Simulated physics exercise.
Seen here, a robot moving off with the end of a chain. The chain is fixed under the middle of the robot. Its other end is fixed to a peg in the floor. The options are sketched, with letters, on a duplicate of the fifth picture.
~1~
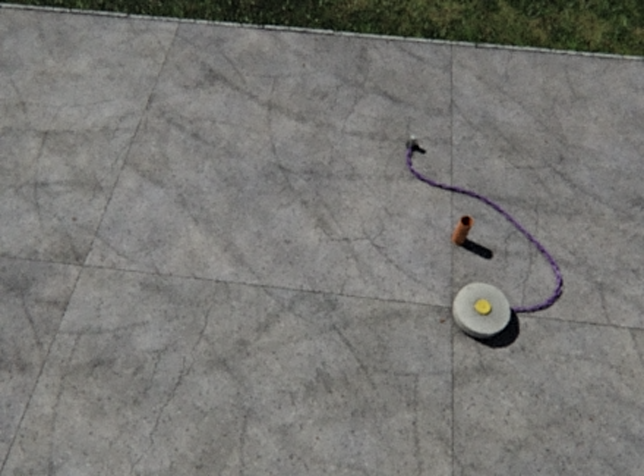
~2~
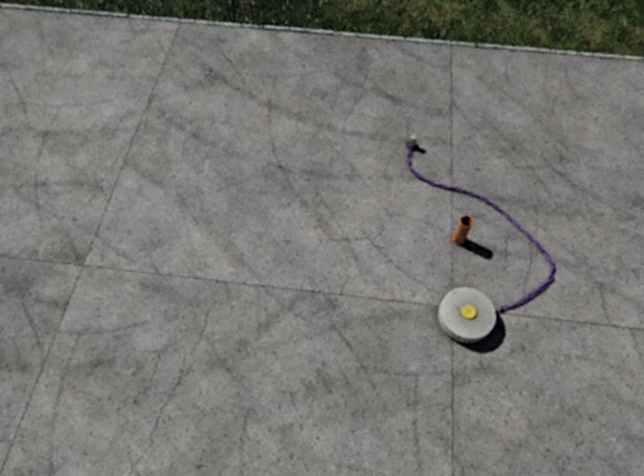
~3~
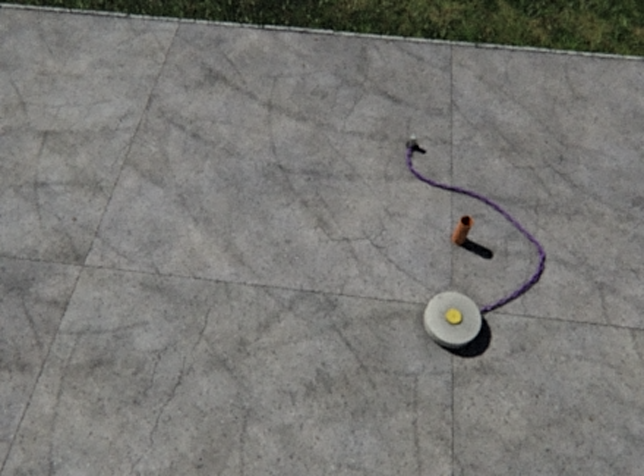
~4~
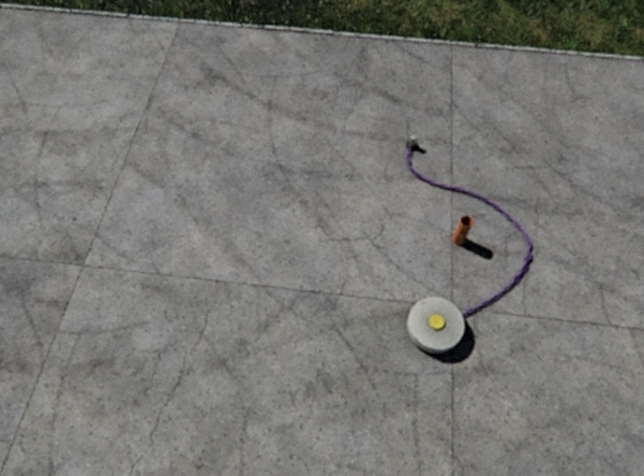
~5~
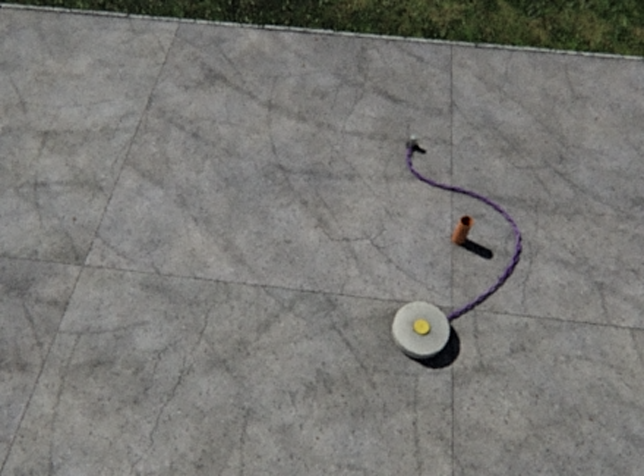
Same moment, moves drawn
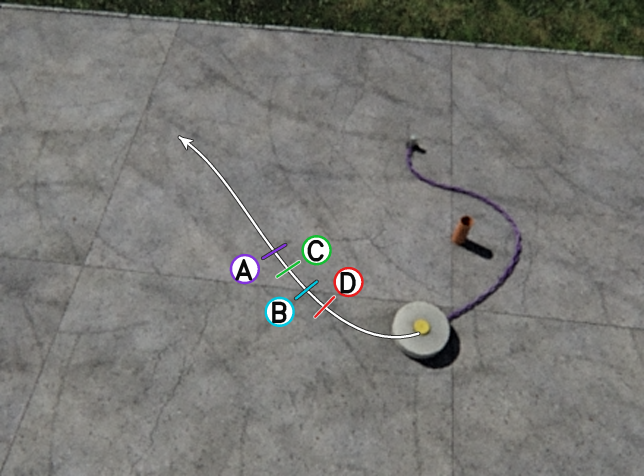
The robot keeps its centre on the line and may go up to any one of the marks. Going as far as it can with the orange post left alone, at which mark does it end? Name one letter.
As far as tick D.
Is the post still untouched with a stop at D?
For that mark, yes.
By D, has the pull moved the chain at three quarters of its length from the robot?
By then, no.
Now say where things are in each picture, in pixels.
Orange post (462, 231); robot (481, 311); peg (413, 142), in the first frame.
Robot (466, 315); peg (413, 142), in the second frame.
Robot (452, 320); peg (413, 142), in the third frame.
Robot (435, 326); peg (413, 142), in the fourth frame.
Robot (420, 330); peg (413, 142); orange post (462, 231), in the fifth frame.
On the marked copy, A at (274, 251); B at (307, 290); C at (288, 269); D at (325, 307); the route from (419, 334) via (270, 246) to (179, 137).
With D. Early on, robot (384, 333), middle of the chain (497, 234).
Further on, robot (350, 321), middle of the chain (482, 240).
At the end, robot (325, 303), middle of the chain (471, 244); nothing has been touched.
As for the rest, A brings the chain against the post; B brings the chain against the post; C brings the chain against the post.
